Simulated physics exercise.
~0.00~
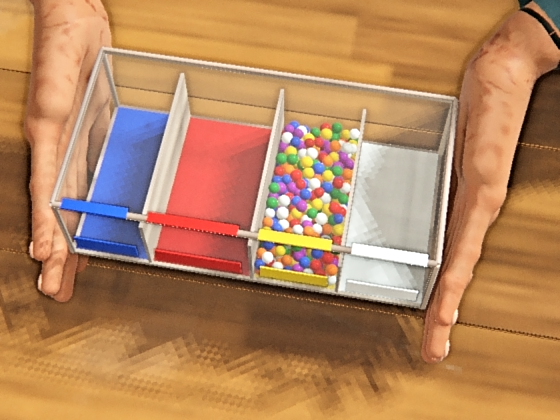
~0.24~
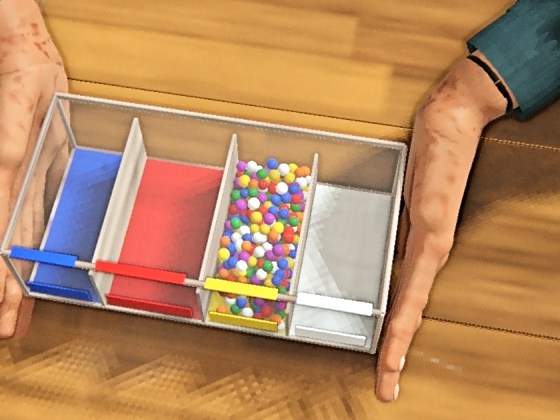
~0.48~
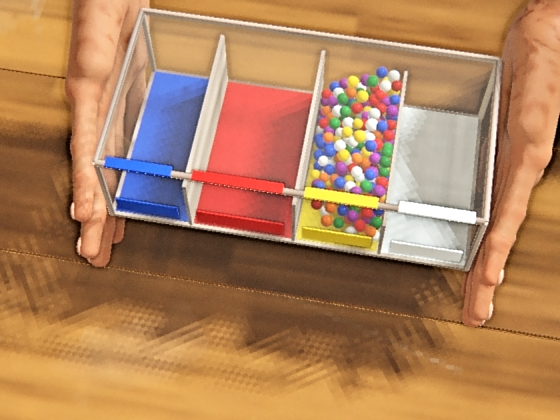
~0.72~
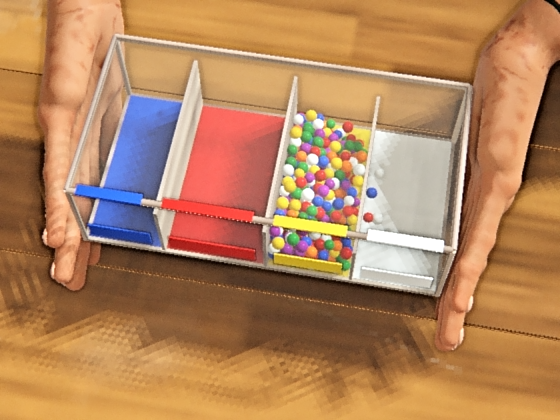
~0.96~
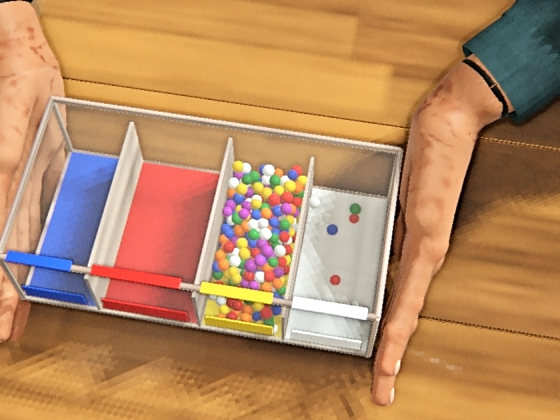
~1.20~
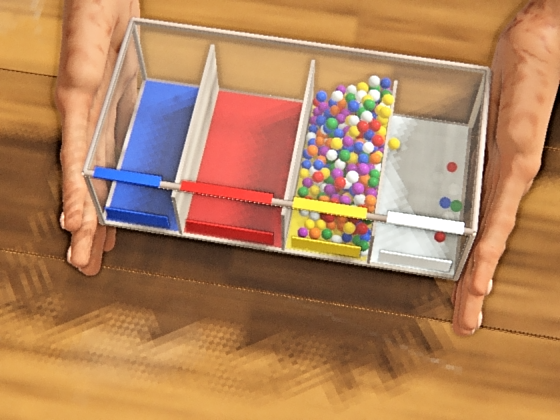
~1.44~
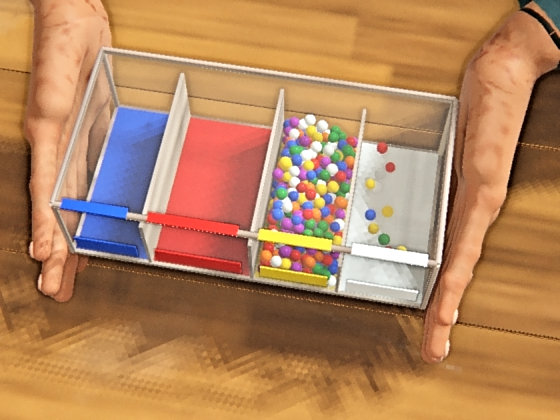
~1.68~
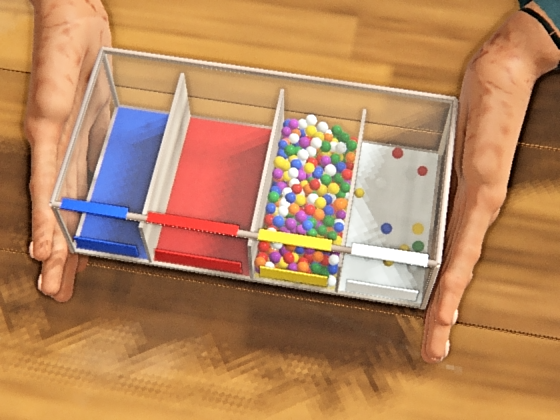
On a wooden table, two hands shaking a clear divided box, a few colourful beads passing from yellow section into white.
